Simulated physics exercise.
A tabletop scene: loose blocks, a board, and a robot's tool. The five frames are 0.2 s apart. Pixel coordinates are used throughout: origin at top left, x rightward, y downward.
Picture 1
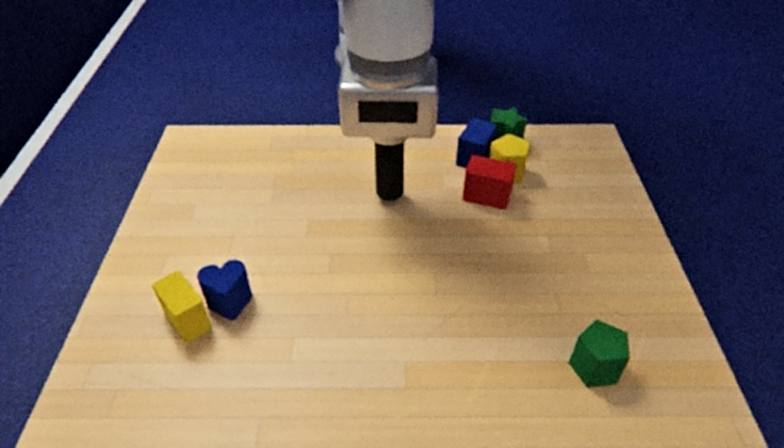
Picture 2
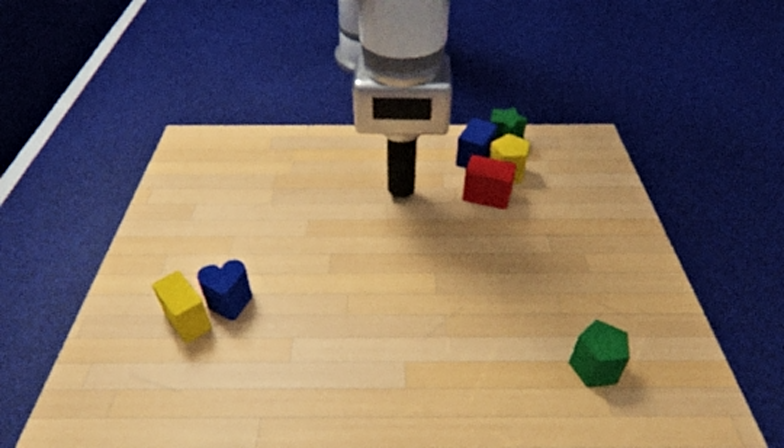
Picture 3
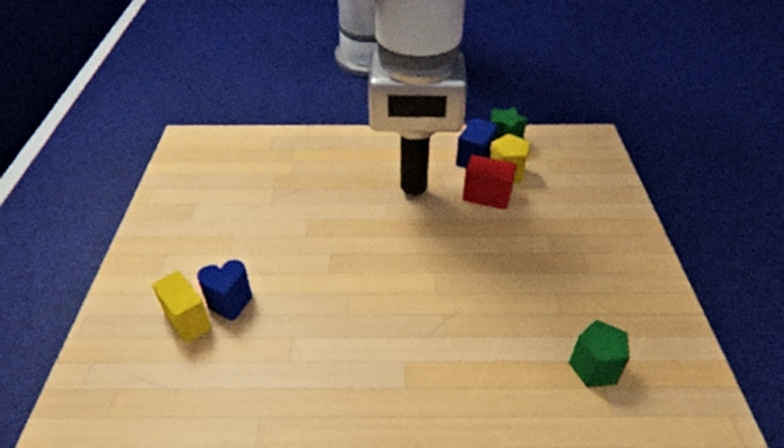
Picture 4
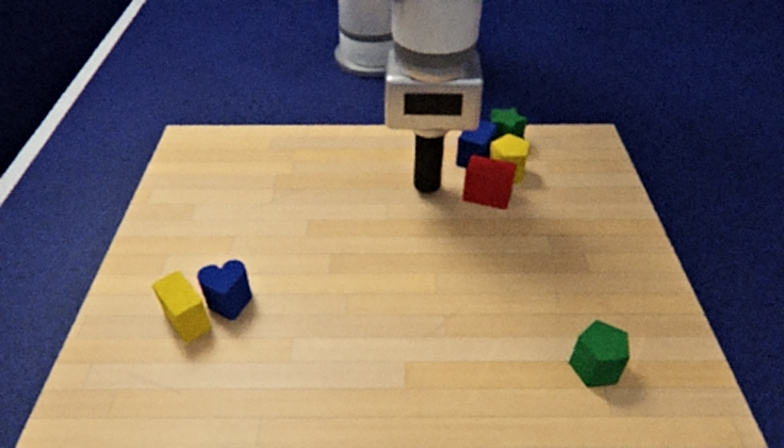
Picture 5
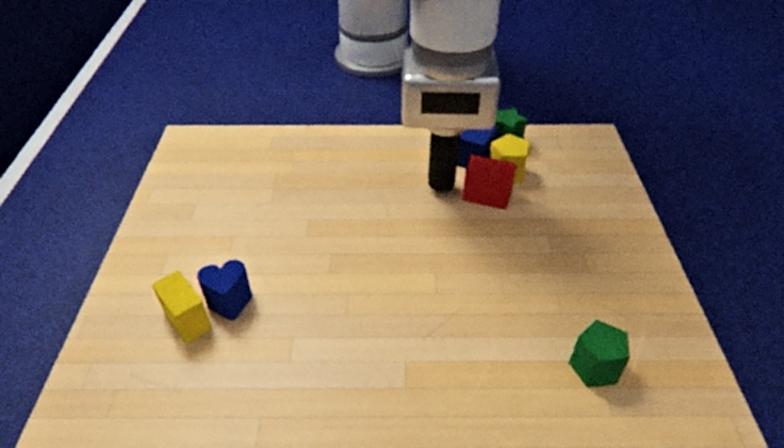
Robot arm sliding its black tool slowly right across a wooden tabletop toward a red block, while the coloured blocks stay still.
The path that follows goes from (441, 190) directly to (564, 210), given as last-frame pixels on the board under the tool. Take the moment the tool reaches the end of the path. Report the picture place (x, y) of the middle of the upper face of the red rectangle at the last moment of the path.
By then it is at (605, 173).
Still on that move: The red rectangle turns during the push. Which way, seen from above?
In a top view, it turns counterclockwise.
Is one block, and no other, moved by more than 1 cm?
It seems so.
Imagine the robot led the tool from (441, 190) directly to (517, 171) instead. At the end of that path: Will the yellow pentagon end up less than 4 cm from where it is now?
I believe not.
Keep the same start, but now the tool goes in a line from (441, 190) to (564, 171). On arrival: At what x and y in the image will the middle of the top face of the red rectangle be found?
By then it is at (529, 174).
What follows on the original path. One third of the way, tool (483, 190); red rectangle (524, 171).
Two thirds of the way, tool (524, 197); red rectangle (566, 173), turned 25° anticlockwise.
At the end, tool (566, 203); red rectangle (605, 173), turned 50° anticlockwise; yellow pentagon not moved.
